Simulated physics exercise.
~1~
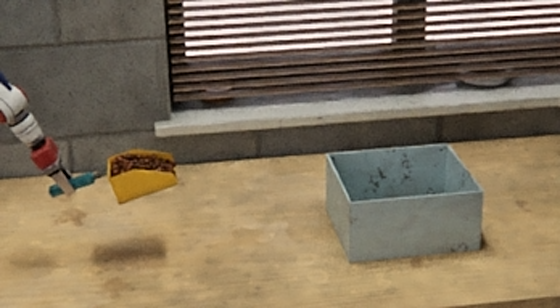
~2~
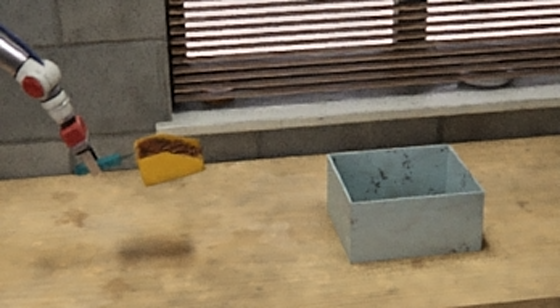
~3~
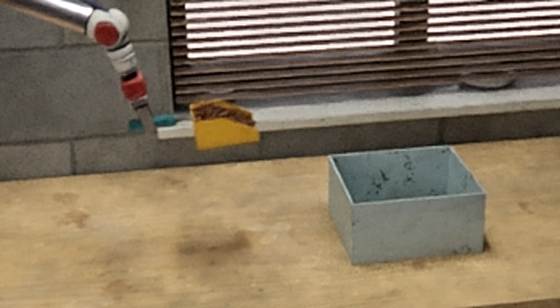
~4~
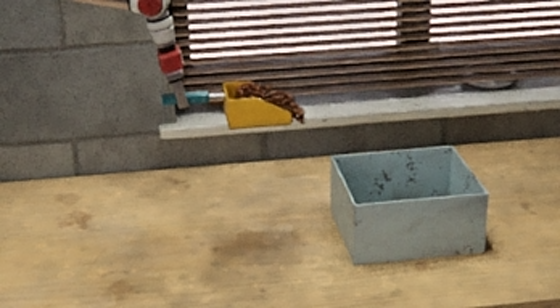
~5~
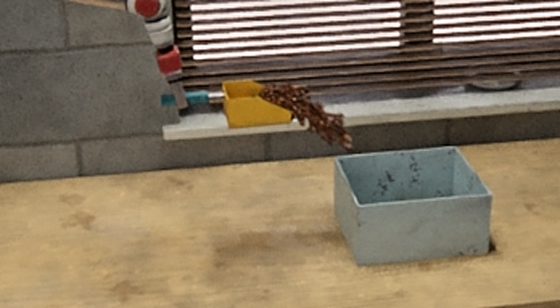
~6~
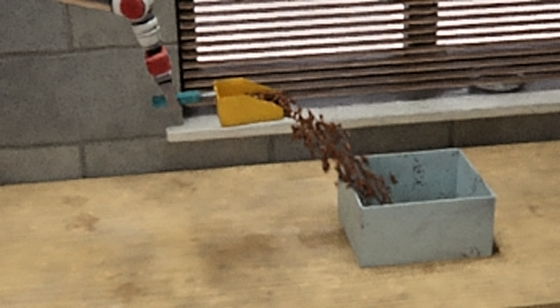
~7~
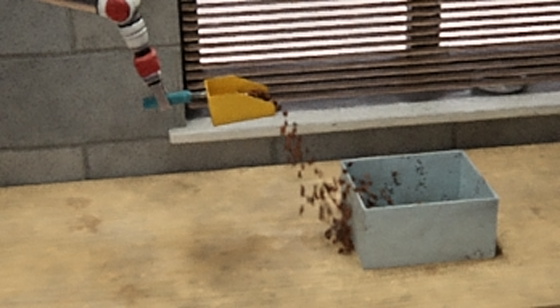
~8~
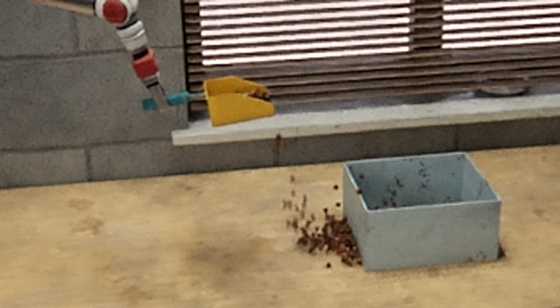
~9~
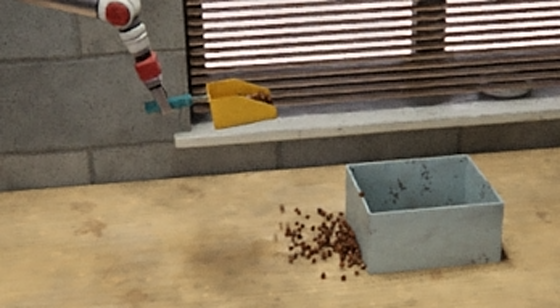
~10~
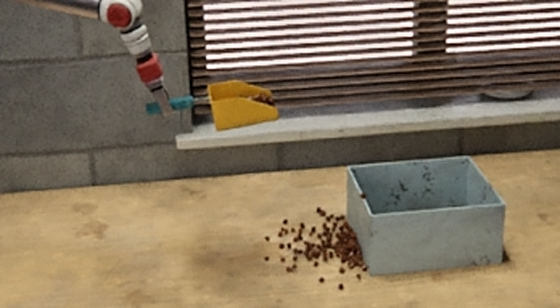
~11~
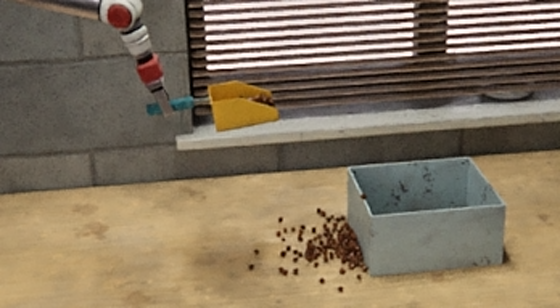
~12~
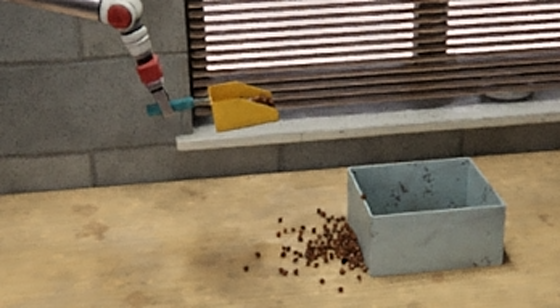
At the start, a robot arm at the left holds a yellow scoop full of small brown pellets above a wooden table, with a pale blue-grey box standing to the right. The arm lifts the scoop up and to the right, and the pellets begin to slide over its open front. They pour out in a stream toward the box, some dropping inside, while the scoop draws back slightly left. The tail of the stream falls short, landing against the box's left side and scattering. Finally the scoop hangs still with some pellets left in it, and a loose pile rests beside the box.
